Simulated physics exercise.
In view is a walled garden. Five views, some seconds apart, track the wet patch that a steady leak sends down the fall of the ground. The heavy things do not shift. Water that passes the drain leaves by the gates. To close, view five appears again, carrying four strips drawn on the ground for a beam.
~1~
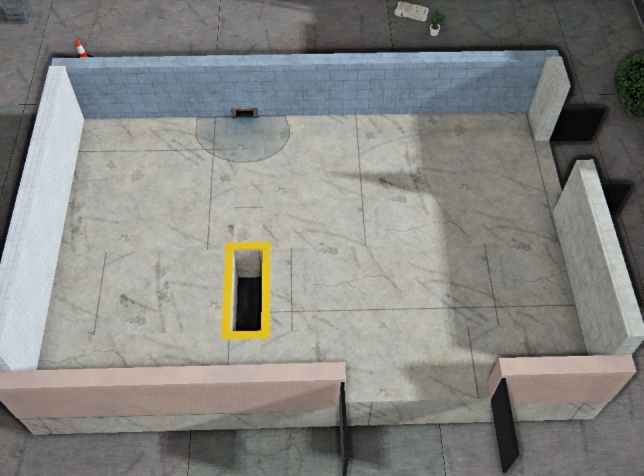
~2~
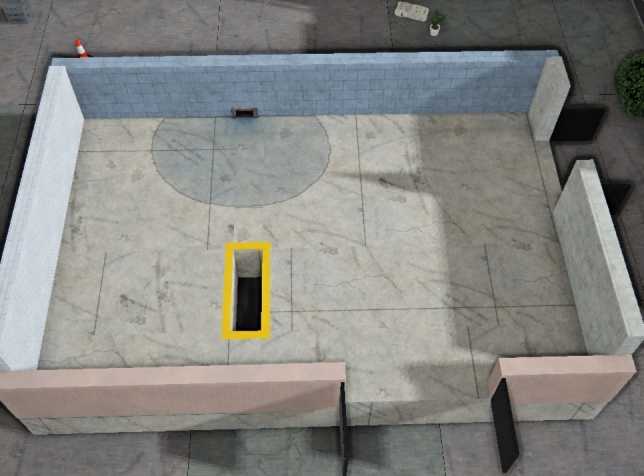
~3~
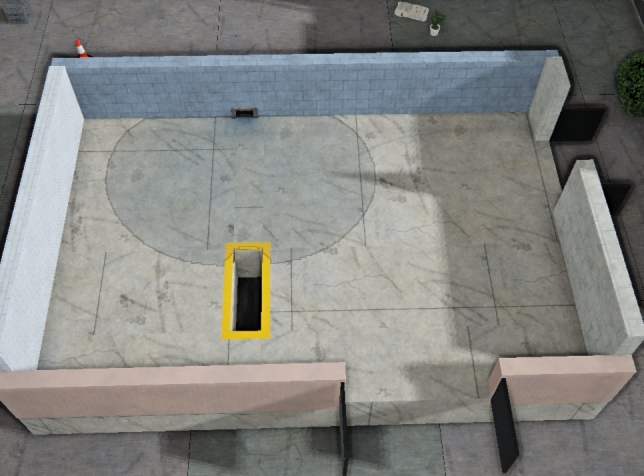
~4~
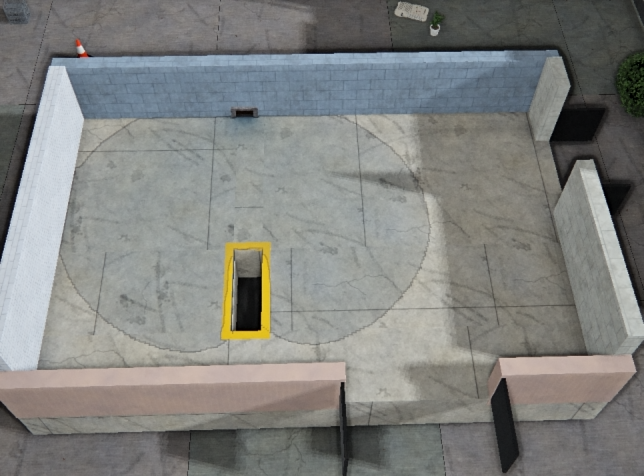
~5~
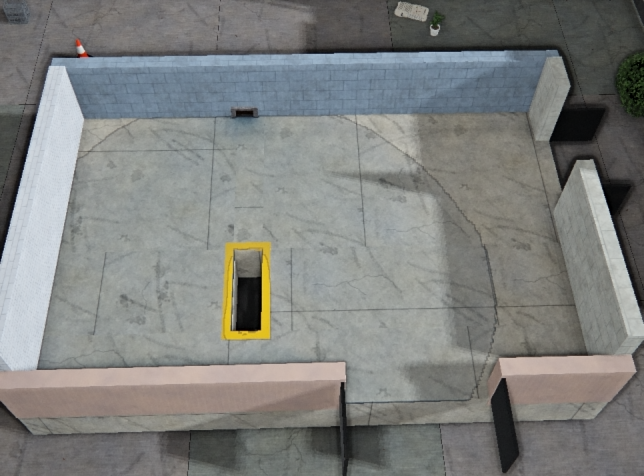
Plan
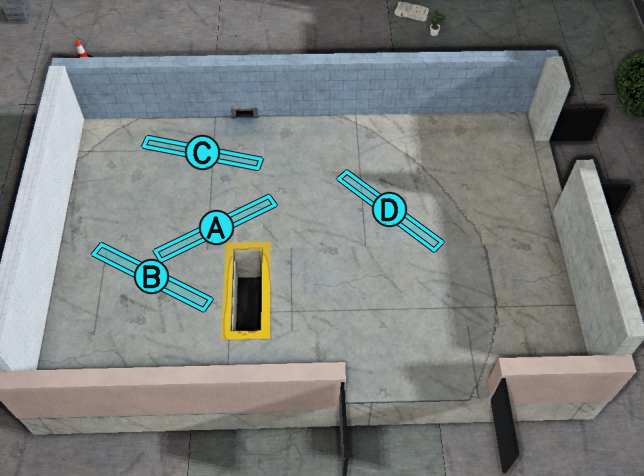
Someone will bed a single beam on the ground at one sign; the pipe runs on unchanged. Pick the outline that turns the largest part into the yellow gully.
The best position is B.
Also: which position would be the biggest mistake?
C it is.
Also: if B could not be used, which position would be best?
Position D.
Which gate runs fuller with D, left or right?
The left one.
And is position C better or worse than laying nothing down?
It is worse.
In cyan, A from (158, 255) to (271, 200); B from (97, 249) to (207, 304); C from (145, 141) to (259, 163); D from (342, 175) to (438, 246).
If A is chosen, about 25 % of the stream goes into the yellow gully, about 74 % out by the gates.
If B is chosen, about 54 % of the stream goes into the yellow gully, about 46 % out by the gates.
If C is chosen, about 19 % of the stream goes into the yellow gully, about 81 % out by the gates.
If D is chosen, about 35 % of the stream goes into the yellow gully, about 64 % out by the gates.
